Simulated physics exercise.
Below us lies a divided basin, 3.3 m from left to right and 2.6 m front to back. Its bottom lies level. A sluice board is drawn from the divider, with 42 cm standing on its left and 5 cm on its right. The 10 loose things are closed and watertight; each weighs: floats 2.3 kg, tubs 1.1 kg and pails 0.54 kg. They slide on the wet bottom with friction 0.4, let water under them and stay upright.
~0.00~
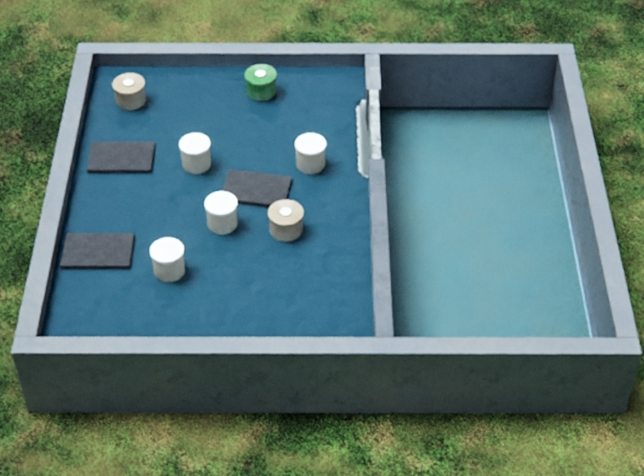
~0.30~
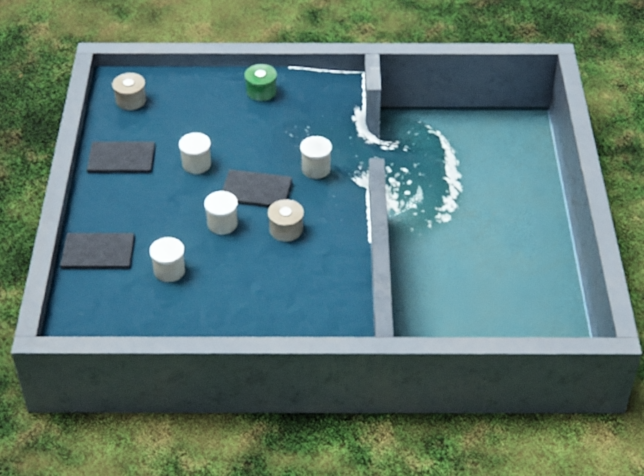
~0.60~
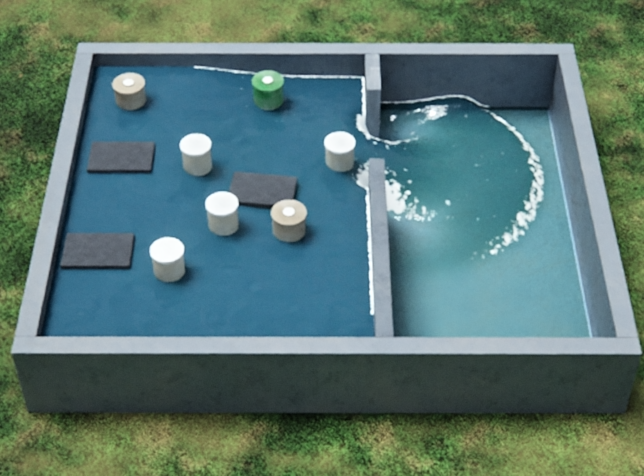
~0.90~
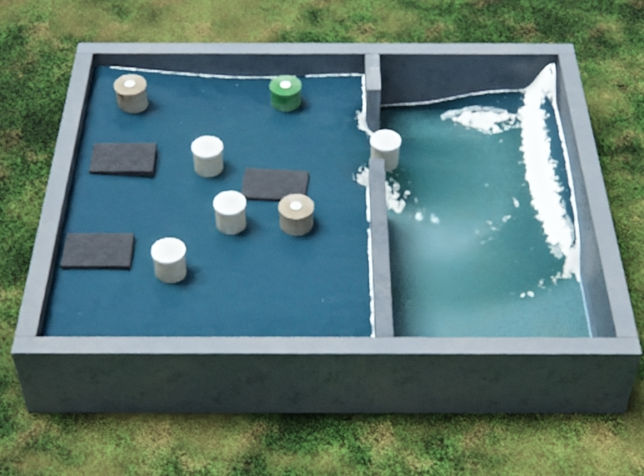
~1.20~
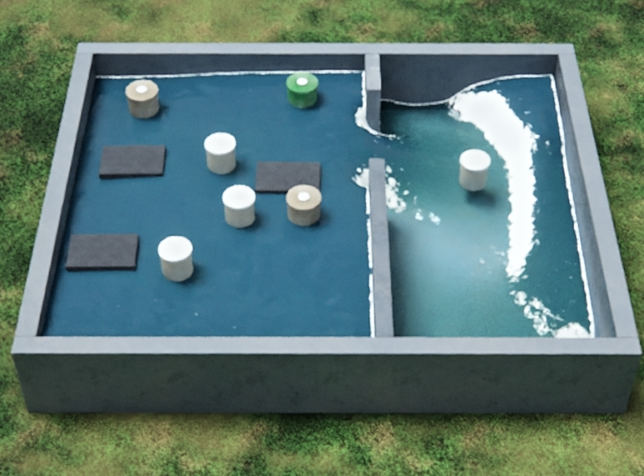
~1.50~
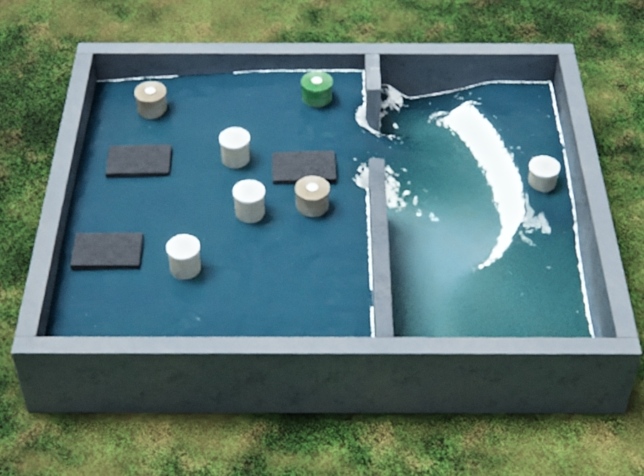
In a divided basin, a gate in the middle wall opened and water rushed into the right side, carrying one white tub through the gap while the other floating things drifted slowly rightward.
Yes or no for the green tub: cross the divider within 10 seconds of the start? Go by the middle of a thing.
Green tub crosses.
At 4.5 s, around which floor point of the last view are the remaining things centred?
Near (318, 241).
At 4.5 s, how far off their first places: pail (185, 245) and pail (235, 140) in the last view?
In that order: 30 cm, 80 cm.
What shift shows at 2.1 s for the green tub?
Roughly 60 cm by then.
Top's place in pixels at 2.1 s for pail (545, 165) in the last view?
Around (573, 238).
After 2.1 s the green tub is near (344, 97), 0.6 m from its start, afloat; 1 of 10 are over the mark; 10 afloat.
After 4.5 s the green tub is near (550, 102), 2.0 m from its start, afloat; 4 of 10 are over the mark; 10 afloat.
After 7.0 s the green tub is near (460, 138), 1.4 m from its start, afloat; 4 of 10 are over the mark; 10 afloat.
After 10.0 s the green tub is near (522, 126), 1.8 m from its start, afloat; 4 of 10 are over the mark; 10 afloat.
